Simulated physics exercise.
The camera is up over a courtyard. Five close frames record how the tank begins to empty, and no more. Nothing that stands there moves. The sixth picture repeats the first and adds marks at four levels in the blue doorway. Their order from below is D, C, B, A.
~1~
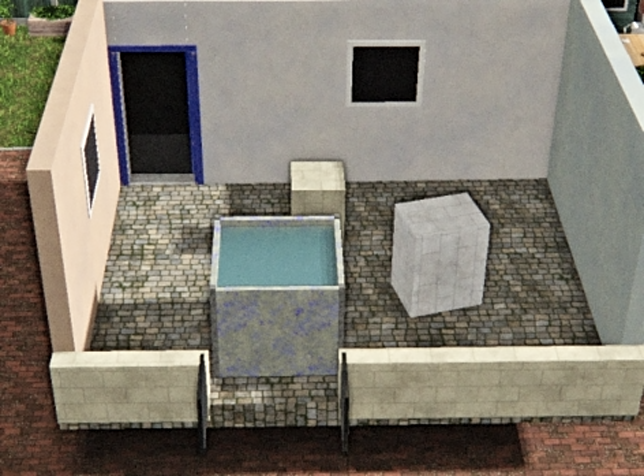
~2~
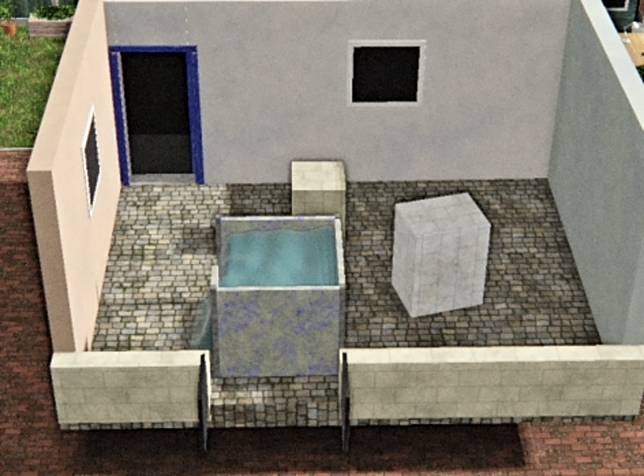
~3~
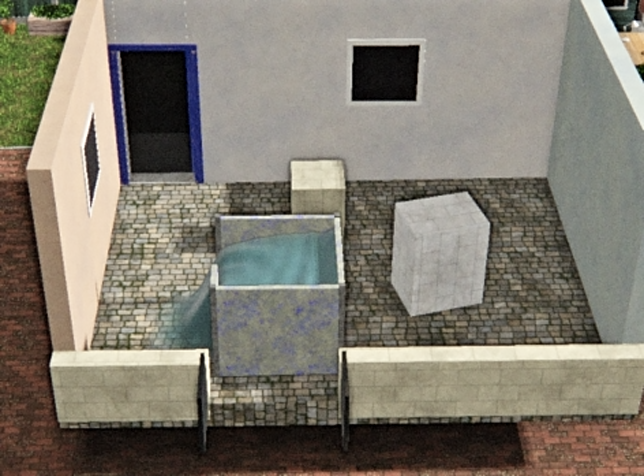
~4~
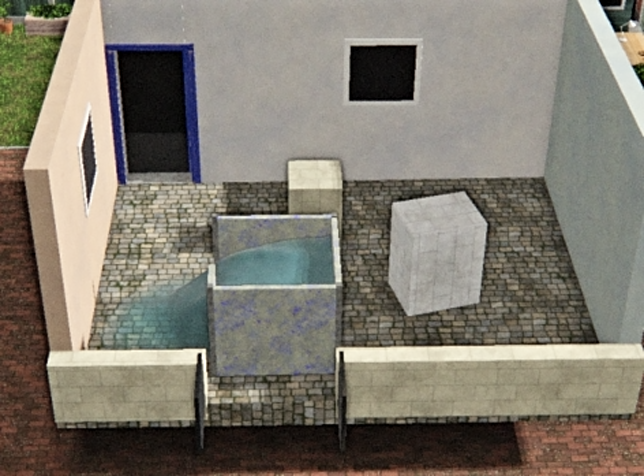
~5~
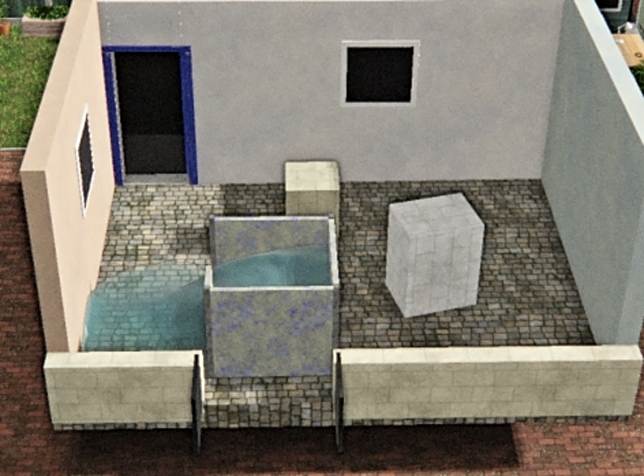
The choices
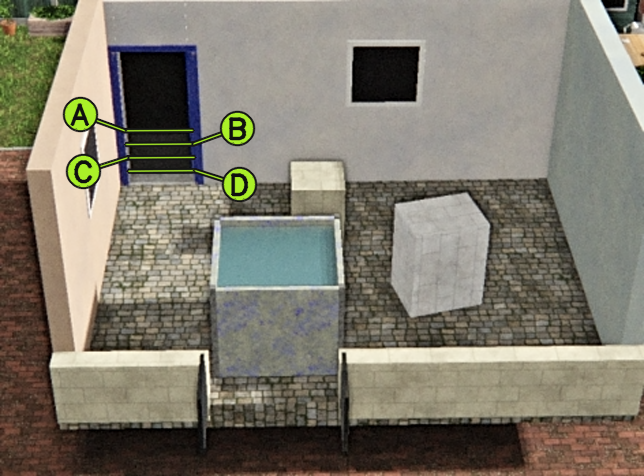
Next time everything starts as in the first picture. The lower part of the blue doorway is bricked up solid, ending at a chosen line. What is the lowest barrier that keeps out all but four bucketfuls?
It is C.
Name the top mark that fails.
D.
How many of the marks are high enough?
Three of them.
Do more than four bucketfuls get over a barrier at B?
No, not at all.
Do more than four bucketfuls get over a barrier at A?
No, that is safe.
On the marked copy, A at (158, 130); B at (159, 144); C at (160, 157); D at (161, 170); from the bottom up D, C, B, A.
With A, nothing gets over.
With B, nothing gets over.
With C, a splash gets over, under a bucket.
With D, about 13 bucketfuls get in.
